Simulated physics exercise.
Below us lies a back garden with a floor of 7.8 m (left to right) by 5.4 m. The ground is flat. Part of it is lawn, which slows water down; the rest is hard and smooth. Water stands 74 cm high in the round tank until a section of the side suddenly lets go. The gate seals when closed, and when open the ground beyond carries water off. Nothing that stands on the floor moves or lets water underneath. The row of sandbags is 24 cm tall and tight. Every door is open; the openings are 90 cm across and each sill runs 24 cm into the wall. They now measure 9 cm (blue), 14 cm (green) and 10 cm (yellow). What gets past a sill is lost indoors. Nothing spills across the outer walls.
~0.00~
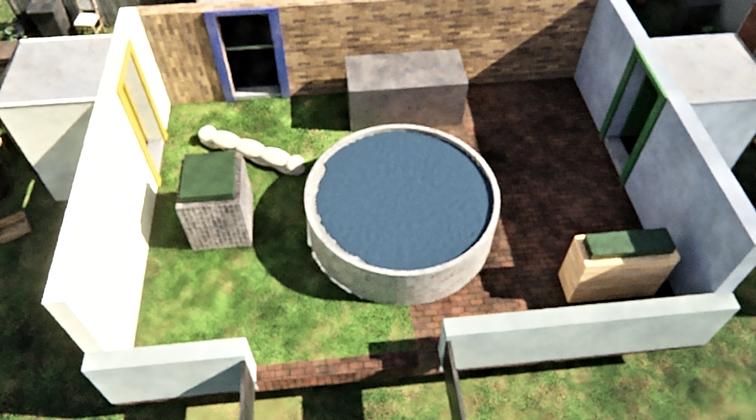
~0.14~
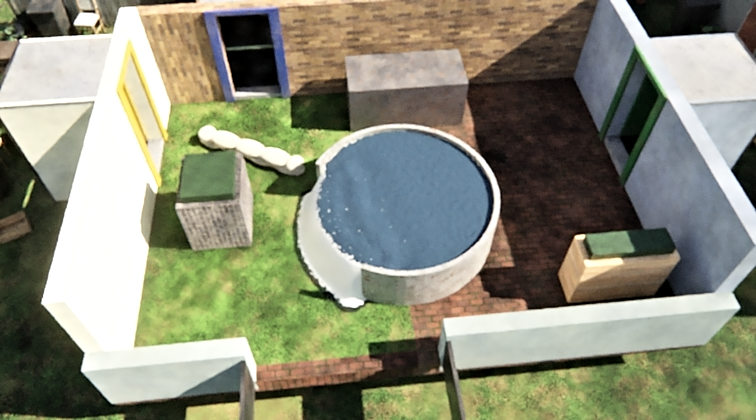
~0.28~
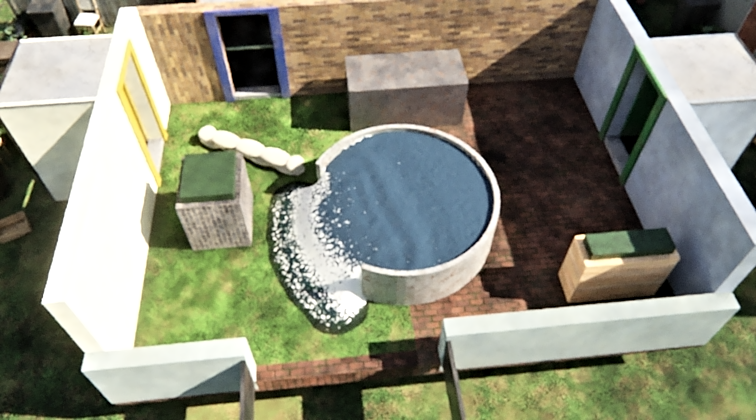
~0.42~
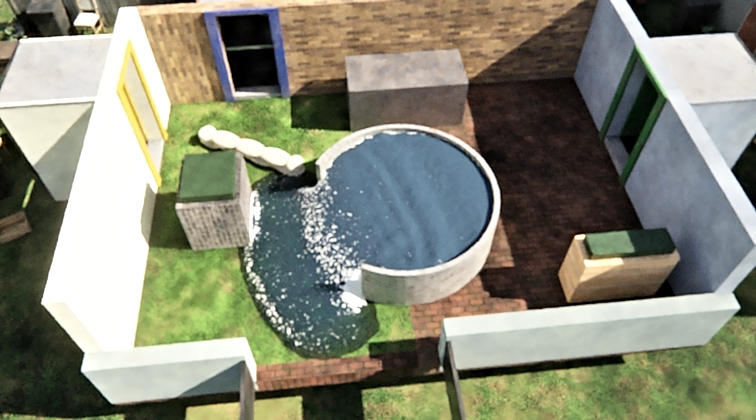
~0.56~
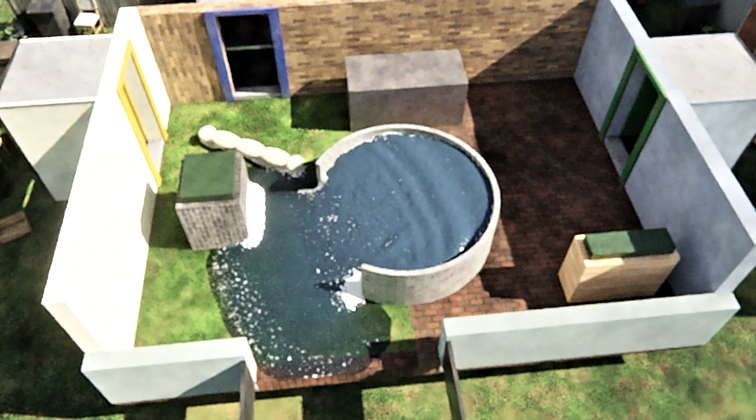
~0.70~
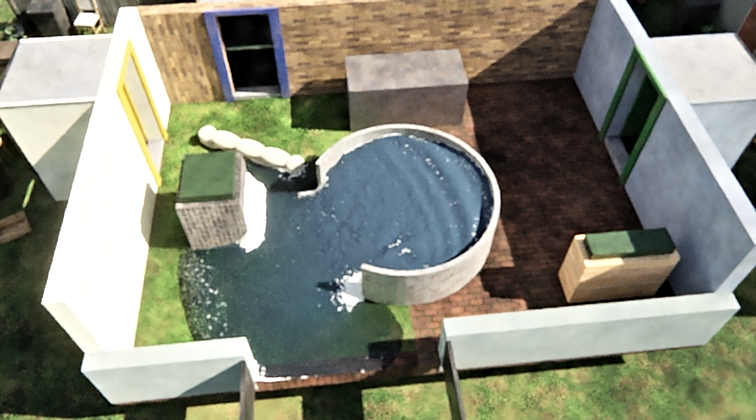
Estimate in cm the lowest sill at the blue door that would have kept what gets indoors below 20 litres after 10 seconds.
Some 9.5 cm above the ground.
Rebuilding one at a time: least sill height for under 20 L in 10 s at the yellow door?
About 21 cm at yellow.
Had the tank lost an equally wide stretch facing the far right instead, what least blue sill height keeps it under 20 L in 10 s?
About 8.0 cm.
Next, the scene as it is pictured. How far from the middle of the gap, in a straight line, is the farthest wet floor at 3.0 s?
Roughly 4.4 m.
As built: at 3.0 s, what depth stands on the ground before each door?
Depths in cm: Blue 0, green 0, yellow 21.
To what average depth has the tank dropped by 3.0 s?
Some 25 cm.
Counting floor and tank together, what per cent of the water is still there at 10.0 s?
Some 64 per cent remains.
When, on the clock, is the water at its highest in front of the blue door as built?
At about 9.0 s.
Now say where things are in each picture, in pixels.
Still water, 74 cm deep, in the round tank at (402, 196); the blue door at (250, 55) is dry, in the first frame.
The front is at (303, 200), 0.3 m from the gap at (317, 242); 0.5 m2 of floor is wet, 74 cm left at the back, in the second frame.
The front is at (277, 196), 0.7 m from the gap at (317, 243); 1.8 m2 of floor is wet, 74 cm left at the back, in the third frame.
The gap is at (317, 245), the front 1.2 m out at a hidden place; the back of the round tank holds 74 cm, in the fourth frame.
The gap is at (317, 245), the front 1.7 m out at a hidden place; the back of the round tank holds 74 cm, in the fifth frame.
The front is at a hidden place, 2.1 m from the gap at (317, 245); 7.0 m2 of floor is wet, 69 cm left at the back; the blue door at (250, 55), 3.7 m from the gap, is still 1.6 m from the nearest water, in the sixth frame.
After 1.4 s water covers 30 % of the floor, deepest (48 cm) near (266, 235); it has not reached the blue door.
After 3.0 s water covers 45 % of the floor, deepest (38 cm) near (129, 377); it has not reached the blue door.
After 10.0 s water covers 90 % of the floor, deepest (14 cm) near (170, 110); 12 cm at the blue door, 21 litres in over its 9 cm sill.
At the blue door as built, the water arrived by 3.7 s and peaked near 14 cm at 9.0 s.
Run again over the same 10 s with other heights there, 26 litres in over 8.5 cm, 8 litres over 11 cm. The limit of 20 litres is kept from about 9.5 cm up.
